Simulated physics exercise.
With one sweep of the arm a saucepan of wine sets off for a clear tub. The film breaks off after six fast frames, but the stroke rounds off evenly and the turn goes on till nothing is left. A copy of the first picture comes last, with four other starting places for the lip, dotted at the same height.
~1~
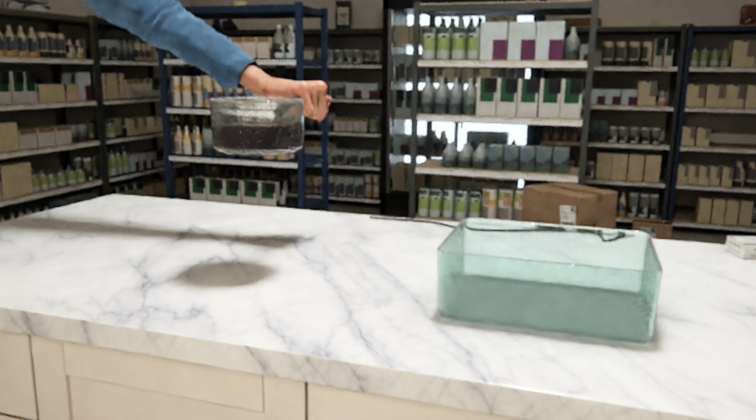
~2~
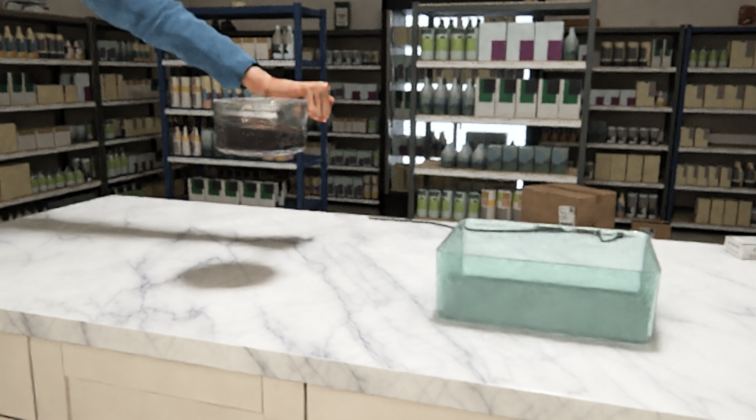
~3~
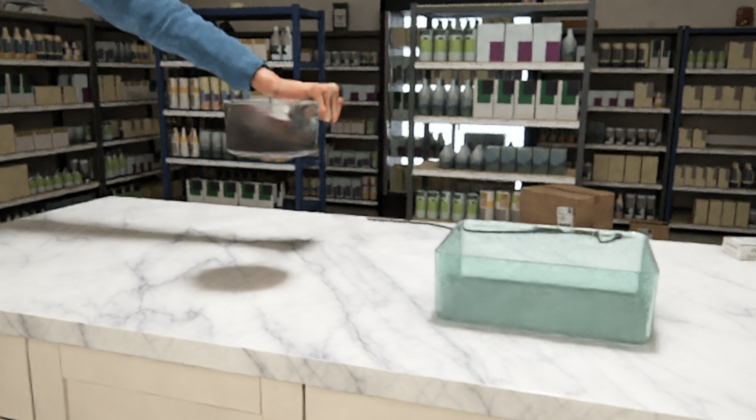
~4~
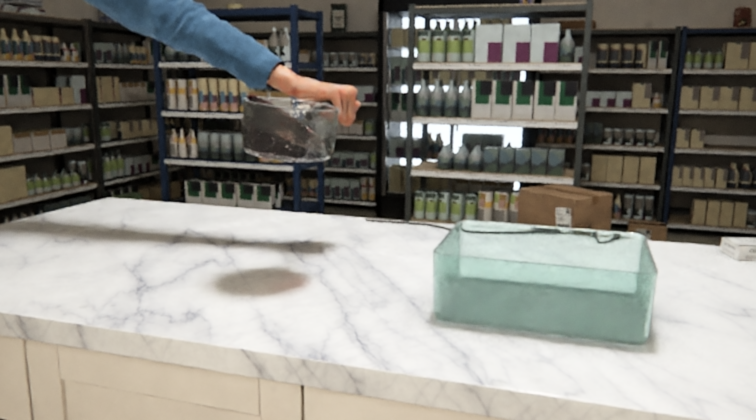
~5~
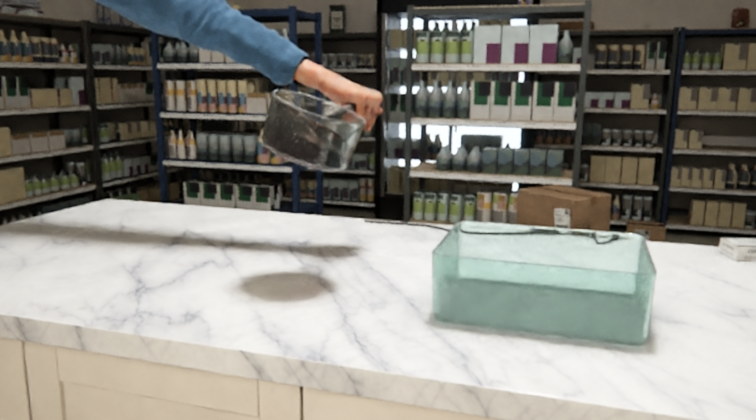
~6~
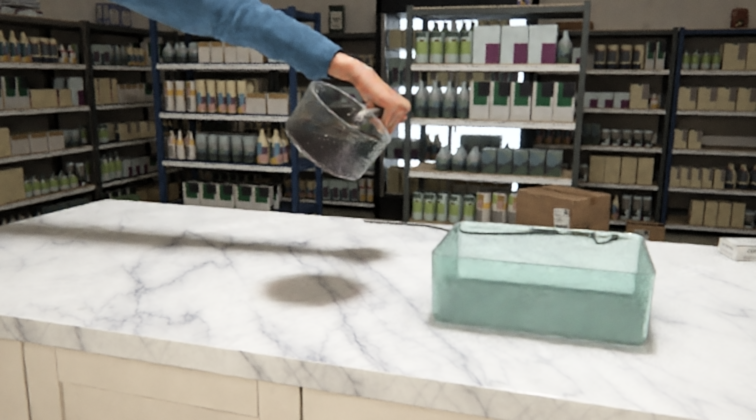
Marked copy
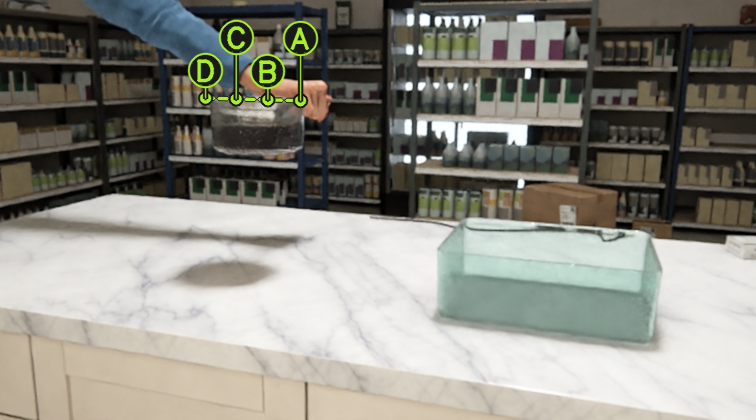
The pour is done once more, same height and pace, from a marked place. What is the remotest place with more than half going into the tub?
I would pick place B.
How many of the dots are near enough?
Two of them.
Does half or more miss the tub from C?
Yes, it does.
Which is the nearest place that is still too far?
C.
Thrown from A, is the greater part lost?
No.
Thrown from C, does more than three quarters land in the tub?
No, less.
In lime, A at (300, 100); B at (267, 99); C at (236, 99); D at (205, 98).
With A, about 73 % lands in the tub, 9 % falls short and 18 % goes beside or beyond.
With B, about 65 % lands in the tub, 25 % falls short and 10 % goes beside or beyond.
With C, about 33 % lands in the tub, 60 % falls short and 6 % goes beside or beyond.
With D, about 2 % lands in the tub, 95 % falls short and 3 % goes beside or beyond.
